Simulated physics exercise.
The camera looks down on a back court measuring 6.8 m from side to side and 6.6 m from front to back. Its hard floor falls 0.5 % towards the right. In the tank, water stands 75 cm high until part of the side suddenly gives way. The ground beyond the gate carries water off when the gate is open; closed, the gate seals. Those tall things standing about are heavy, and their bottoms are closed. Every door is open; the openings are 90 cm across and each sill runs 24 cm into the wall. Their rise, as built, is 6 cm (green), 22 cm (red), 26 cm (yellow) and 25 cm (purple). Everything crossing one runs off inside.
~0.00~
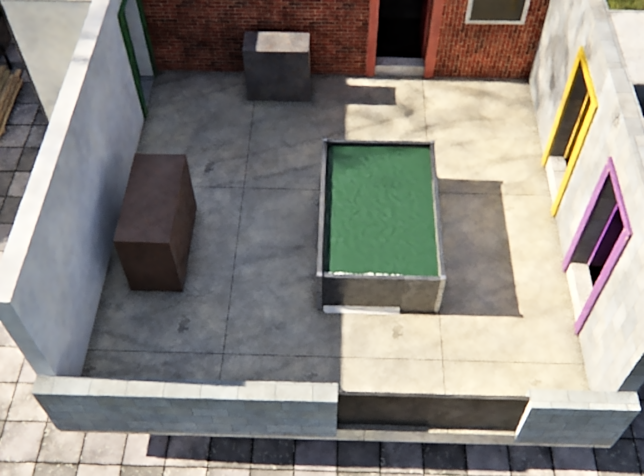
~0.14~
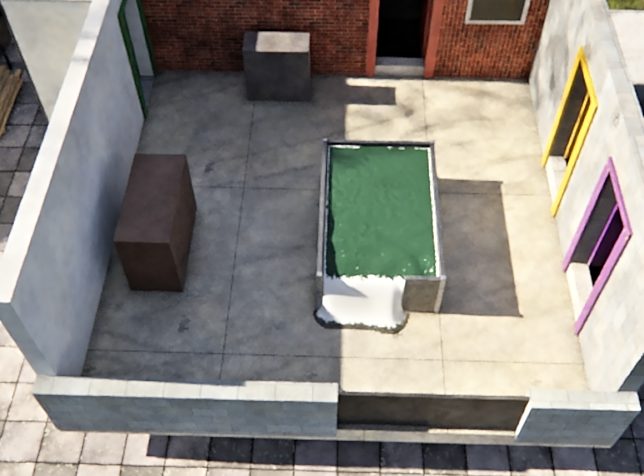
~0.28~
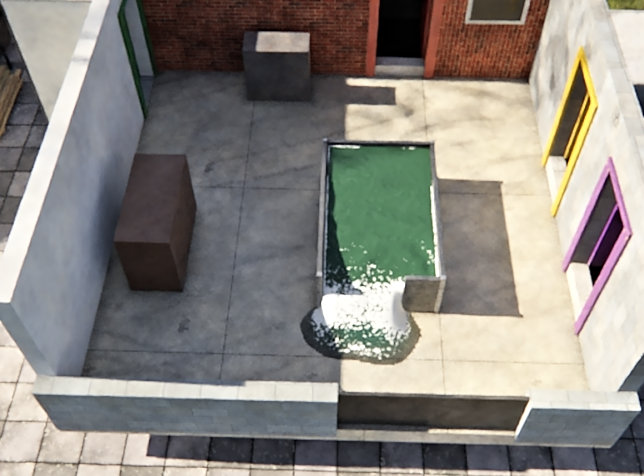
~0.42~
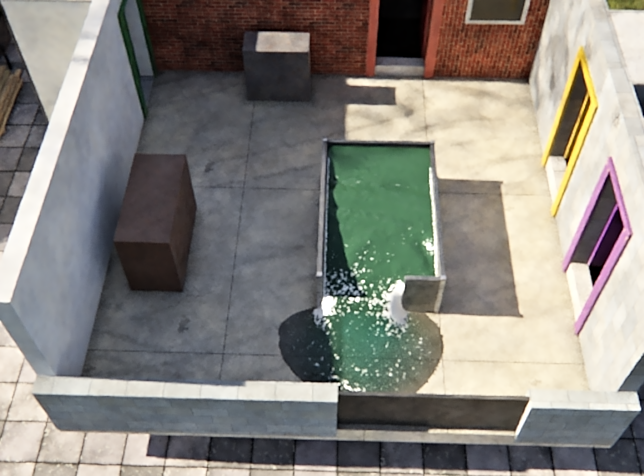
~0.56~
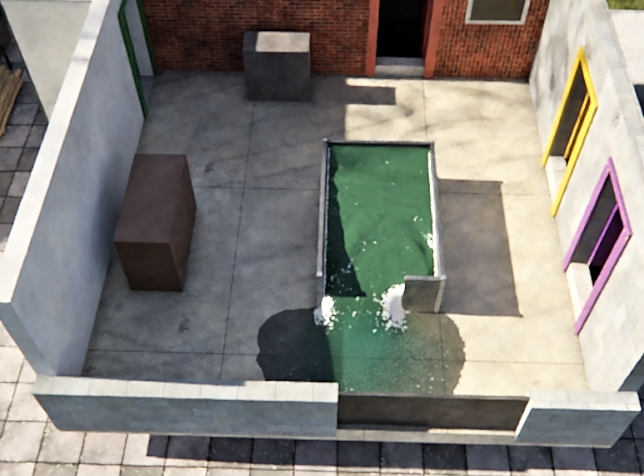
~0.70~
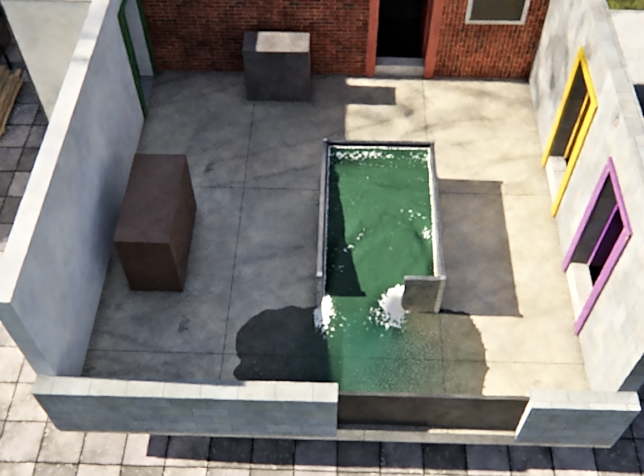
Green water pours from the front of a raised tank and spreads across the grey floor.
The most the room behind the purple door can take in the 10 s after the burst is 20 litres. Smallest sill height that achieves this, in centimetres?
9 cm.
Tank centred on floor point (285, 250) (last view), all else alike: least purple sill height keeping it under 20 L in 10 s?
Then it needs to be around 12.0 cm high.
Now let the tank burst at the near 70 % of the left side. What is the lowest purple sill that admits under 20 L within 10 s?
It should stand roughly 6.5 cm high.
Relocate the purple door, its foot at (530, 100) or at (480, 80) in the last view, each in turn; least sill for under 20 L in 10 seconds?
Roughly 8.5 cm for the first and 9.5 cm for the second.
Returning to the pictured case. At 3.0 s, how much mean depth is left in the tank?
It averages roughly 30 centimetres.
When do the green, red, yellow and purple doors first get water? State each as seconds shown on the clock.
Green = 3.8 s, red = 5.5 s, yellow = 3.0 s, purple = 2.0 s.
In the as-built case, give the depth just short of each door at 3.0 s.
Green door 0 cm, red door 0 cm, yellow door 2 cm, purple door 15 cm.
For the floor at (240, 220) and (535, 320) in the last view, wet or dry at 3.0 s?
Note: Point one not yet reached; point two reached.
After 1.4 s water covers 15 % of the floor, deepest (48 cm) near (350, 399); it has not reached the purple door.
After 3.0 s water covers 35 % of the floor, deepest (32 cm) near (75, 404); 15 cm at the purple door, 0 litres in over its 25 cm sill.
After 10.0 s water covers 95 % of the floor, deepest (12 cm) near (341, 174); 6 cm at the purple door, 0 litres in over its 25 cm sill.
At the purple door as built, the water arrived by 2.1 s and peaked near 15 cm at 2.8 s.
Run again over the same 10 s with other heights there, 34 litres in over 7.5 cm, 15 litres over 10 cm. The limit of 20 litres is kept from about 9 cm up.
